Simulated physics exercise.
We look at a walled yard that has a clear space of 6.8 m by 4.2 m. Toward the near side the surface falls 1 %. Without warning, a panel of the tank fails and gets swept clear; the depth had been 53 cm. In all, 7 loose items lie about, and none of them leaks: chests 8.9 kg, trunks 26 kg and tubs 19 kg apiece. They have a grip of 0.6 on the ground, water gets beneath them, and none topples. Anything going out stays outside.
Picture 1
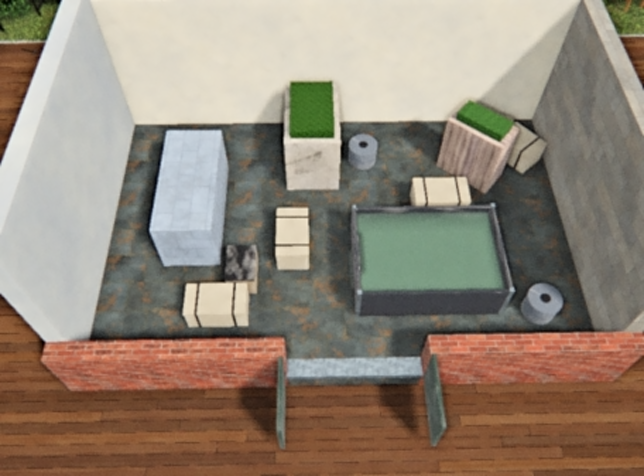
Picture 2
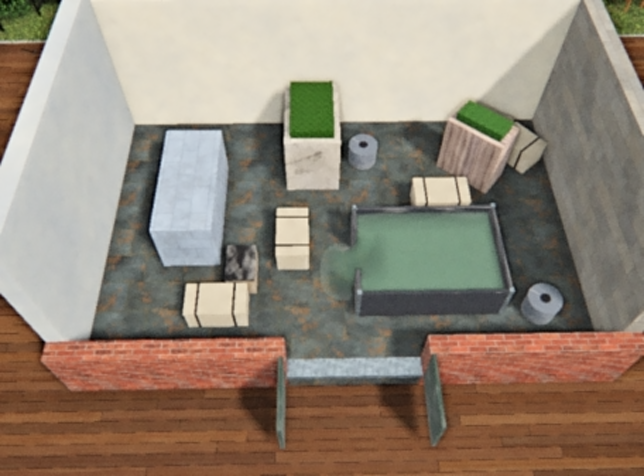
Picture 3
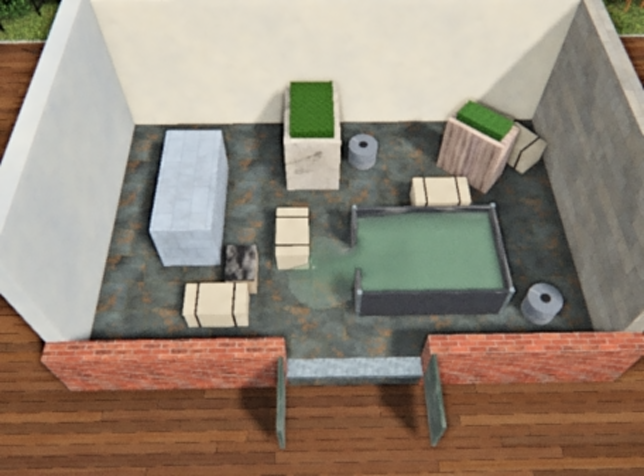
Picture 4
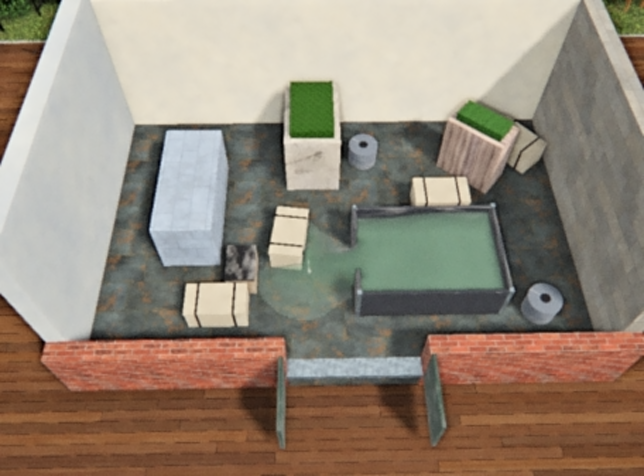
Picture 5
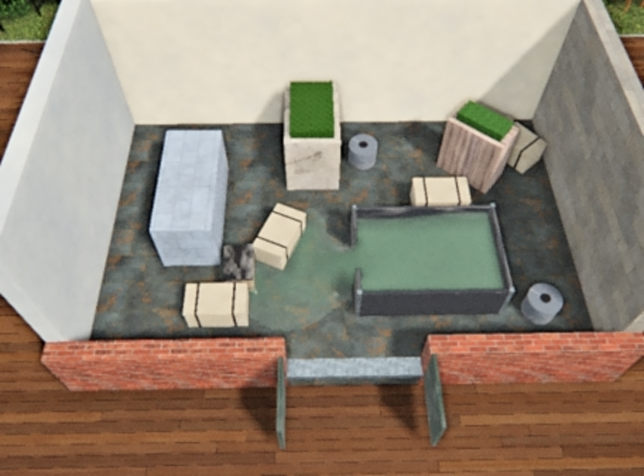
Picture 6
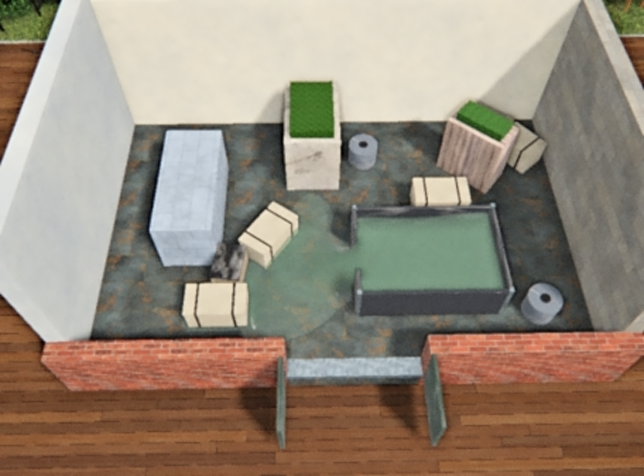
To begin with, a walled yard holds crates, blocks, gray tubs and a dark-sided tank of green water. The tank's left side opens and water spreads leftward across the floor in a widening sheet. It reaches a pale strapped trunk, which turns and shifts left, and then a small dark chest nearby moves slightly.
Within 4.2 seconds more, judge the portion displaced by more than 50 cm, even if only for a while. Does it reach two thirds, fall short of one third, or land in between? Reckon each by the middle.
It lands in between one and two thirds.
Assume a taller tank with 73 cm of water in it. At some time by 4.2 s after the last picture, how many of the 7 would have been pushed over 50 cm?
That would give 3.
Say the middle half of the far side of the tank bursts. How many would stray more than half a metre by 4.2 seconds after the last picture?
Result: 3.
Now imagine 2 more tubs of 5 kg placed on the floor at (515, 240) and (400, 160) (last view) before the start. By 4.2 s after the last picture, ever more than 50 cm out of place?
The first comes out within the limit, the second within the limit.
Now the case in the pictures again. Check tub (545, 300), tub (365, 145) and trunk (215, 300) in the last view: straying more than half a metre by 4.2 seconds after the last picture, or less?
Well, in turn that's not reaching it, not reaching it, topping it.
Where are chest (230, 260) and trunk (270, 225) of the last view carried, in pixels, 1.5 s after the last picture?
They end up about (113, 274) and (242, 175) in the last view.
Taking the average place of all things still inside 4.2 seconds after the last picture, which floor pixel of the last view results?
Centre of the remaining things: Roughly (339, 196).
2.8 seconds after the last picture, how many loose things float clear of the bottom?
I'd say 2 of them.
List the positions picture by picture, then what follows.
The first picture shows a trunk at (292, 231), on the bottom; a chest at (241, 262), on the bottom; water covers 2.5 m2; 0 of 7 have shifted.
The second picture shows a trunk at (292, 231) rests on the ground; a chest at (241, 262) rests on the ground; water covers 2.8 m2; 0 of 7 have shifted.
The third picture shows a trunk at (292, 231) rests on the ground; a chest at (241, 262) rests on the ground; water covers 3.2 m2; 0 of 7 have shifted.
The fourth picture shows a trunk at (289, 230), on the bottom, 5 cm from its start; a chest at (241, 262), on the bottom; water covers 3.7 m2; 0 of 7 have shifted.
The fifth picture shows a trunk at (279, 229) rests on the ground, 18 cm from its start; a chest at (238, 262), on the bottom, 3 cm from its start; water covers 4.3 m2; 1 of 7 have shifted.
The sixth picture shows a trunk at (269, 227), on the bottom, 34 cm from its start; a chest at (228, 261), on the bottom, 17 cm from its start; 5.2 m2 under water; 2 of 7 have shifted.
Then, 0.4 s after the last picture 1 of 7 are over 50 cm from their spots; 0 afloat.
Then, 1.5 s after the last picture 3 of 7 are over 50 cm from their spots; 2 afloat.
Then, 2.8 s after the last picture 3 of 7 are over 50 cm from their spots; 2 afloat.
Then, 4.2 s after the last picture 3 of 7 are over 50 cm from their spots, and 3 have been at some point; 1 afloat.
